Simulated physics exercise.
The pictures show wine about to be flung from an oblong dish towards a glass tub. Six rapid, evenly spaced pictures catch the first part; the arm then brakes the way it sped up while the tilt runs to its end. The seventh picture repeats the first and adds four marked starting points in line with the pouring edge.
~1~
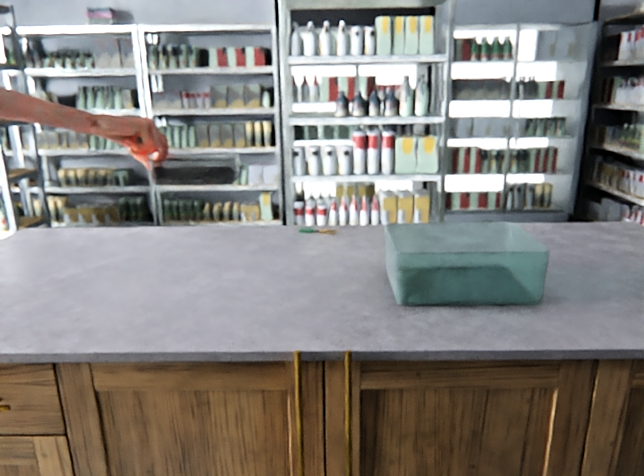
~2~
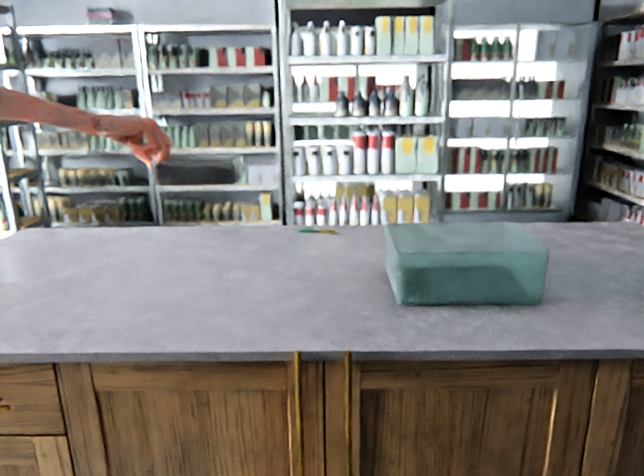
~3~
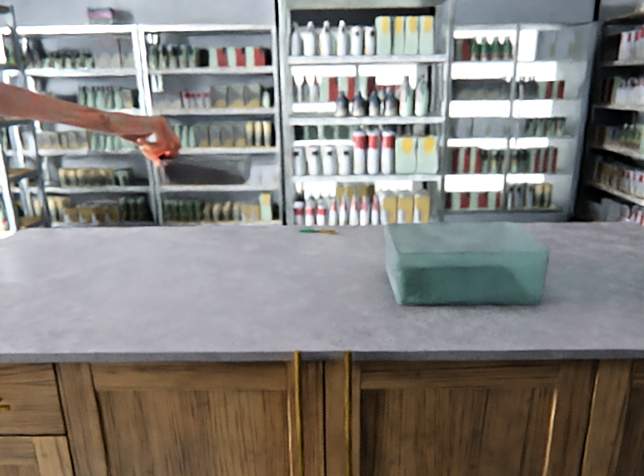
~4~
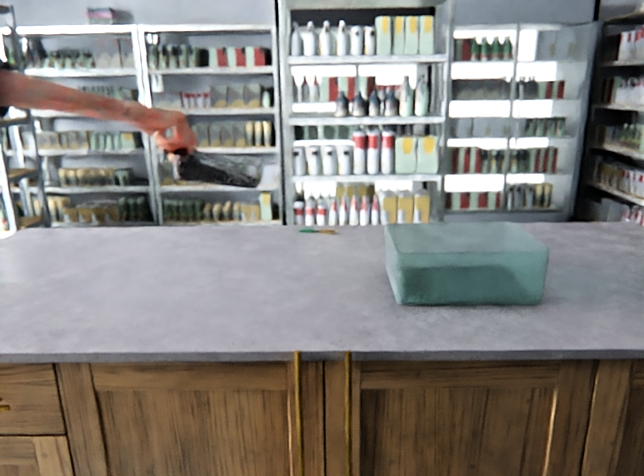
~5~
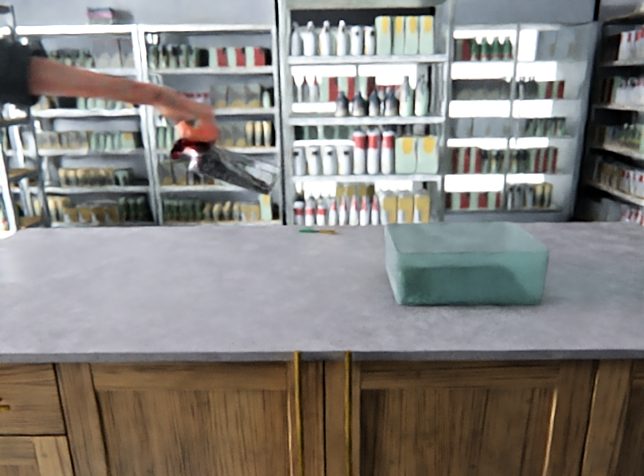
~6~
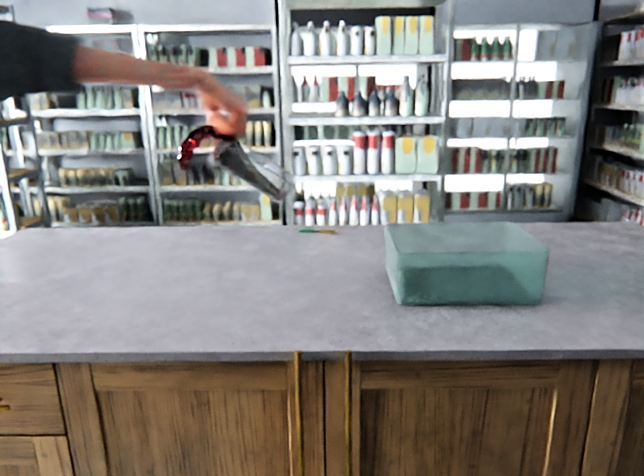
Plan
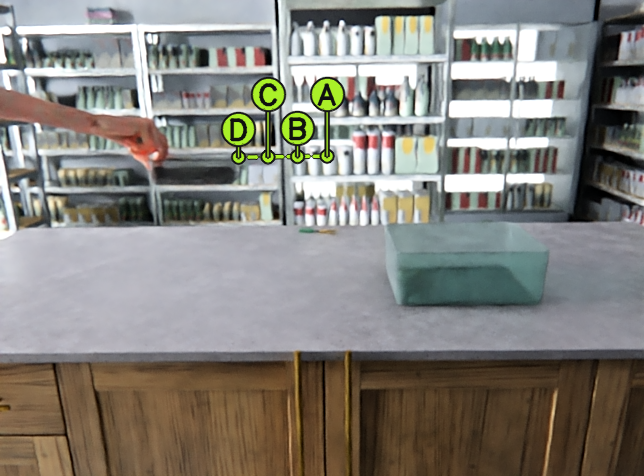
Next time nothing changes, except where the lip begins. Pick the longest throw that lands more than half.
Use place C.
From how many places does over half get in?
Three of the four.
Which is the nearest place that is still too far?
Place D.
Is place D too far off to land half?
Yes.
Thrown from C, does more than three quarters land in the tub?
No, it does not.
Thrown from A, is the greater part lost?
No, not at all.
In lime, A at (327, 156); B at (297, 156); C at (268, 156); D at (238, 157).
Choosing A, about 72 % lands in the tub, 21 % falls short and 7 % goes beside or beyond.
Choosing B, about 63 % lands in the tub, 25 % falls short and 12 % goes beside or beyond.
Choosing C, about 62 % lands in the tub, 32 % falls short and 6 % goes beside or beyond.
Choosing D, about 34 % lands in the tub, 62 % falls short and 3 % goes beside or beyond.
